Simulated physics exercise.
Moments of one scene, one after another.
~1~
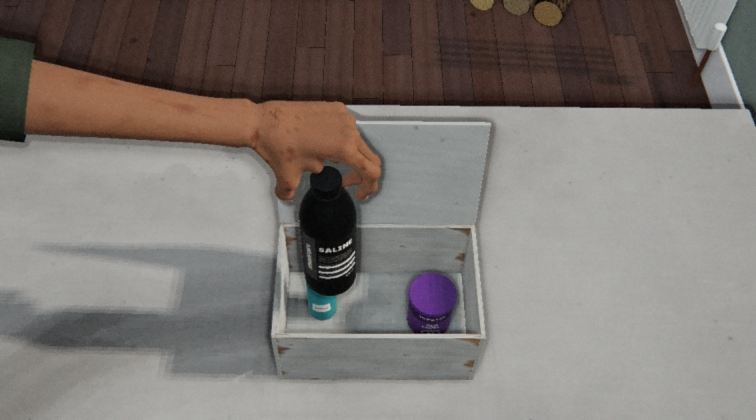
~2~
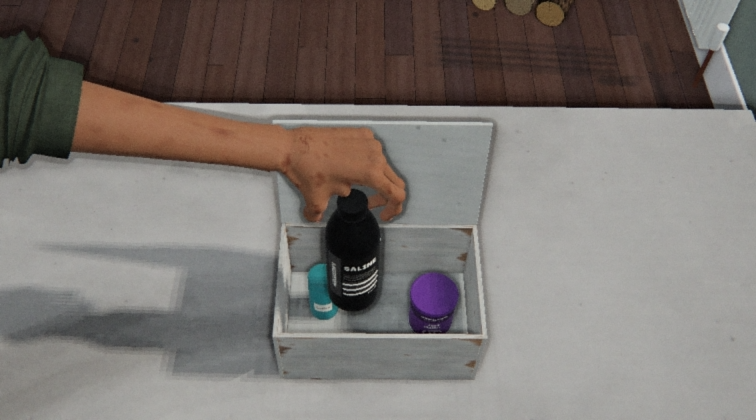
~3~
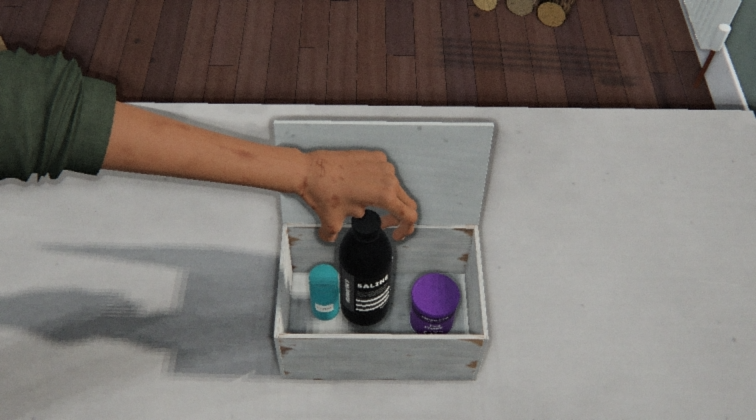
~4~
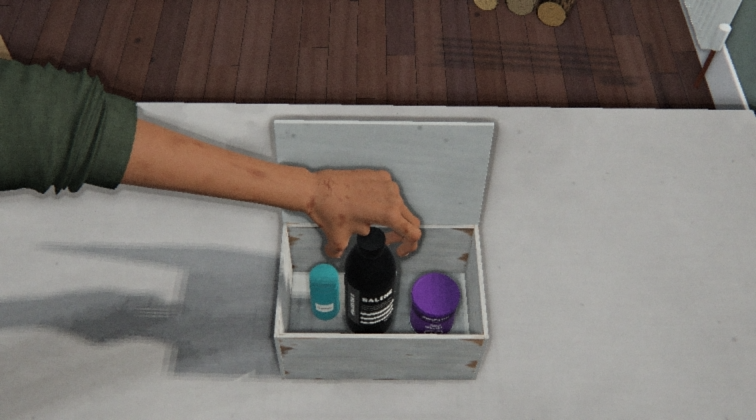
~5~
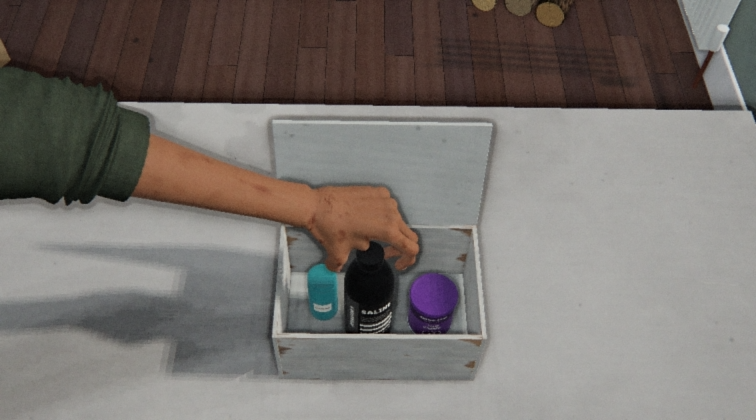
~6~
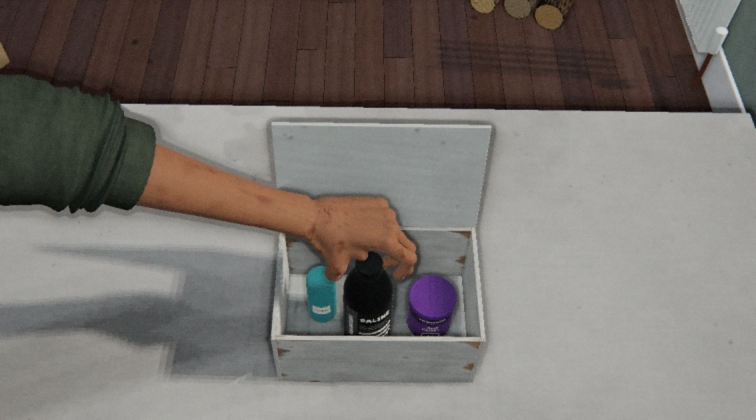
A hand reaching in from the left in a dark green sleeve holds a black bottle by its cap over an open, pale wooden box on a light tabletop, seen from above with dark floorboards beyond. Inside the box, a small teal container sits at the left and a purple tin at the right. The hand shifts the bottle rightward and lowers it between them, while the view stays nearly still.
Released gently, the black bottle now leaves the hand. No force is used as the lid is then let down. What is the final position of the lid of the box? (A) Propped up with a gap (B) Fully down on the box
Answer: A.
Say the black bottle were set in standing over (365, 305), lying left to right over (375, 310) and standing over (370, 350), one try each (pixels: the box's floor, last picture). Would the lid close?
In the first case it stays open; in the second case it shuts; in the third case it stays open.
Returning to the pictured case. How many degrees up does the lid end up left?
Angle: About 40°.
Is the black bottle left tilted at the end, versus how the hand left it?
Result: It remains as it was set.
Then, 1.10 s on from there, lid starting down.
Then, 1.50 s on from there, lid 65° above the rim.
Then, 1.70 s on from there, lid 46° above the rim.
Then, 3.60 s on from there, lid 41° above the rim.
In the end, lid 41° above the rim; all 3 unmoved. At the end, from the last picture's camera, black bottle near (368, 302).
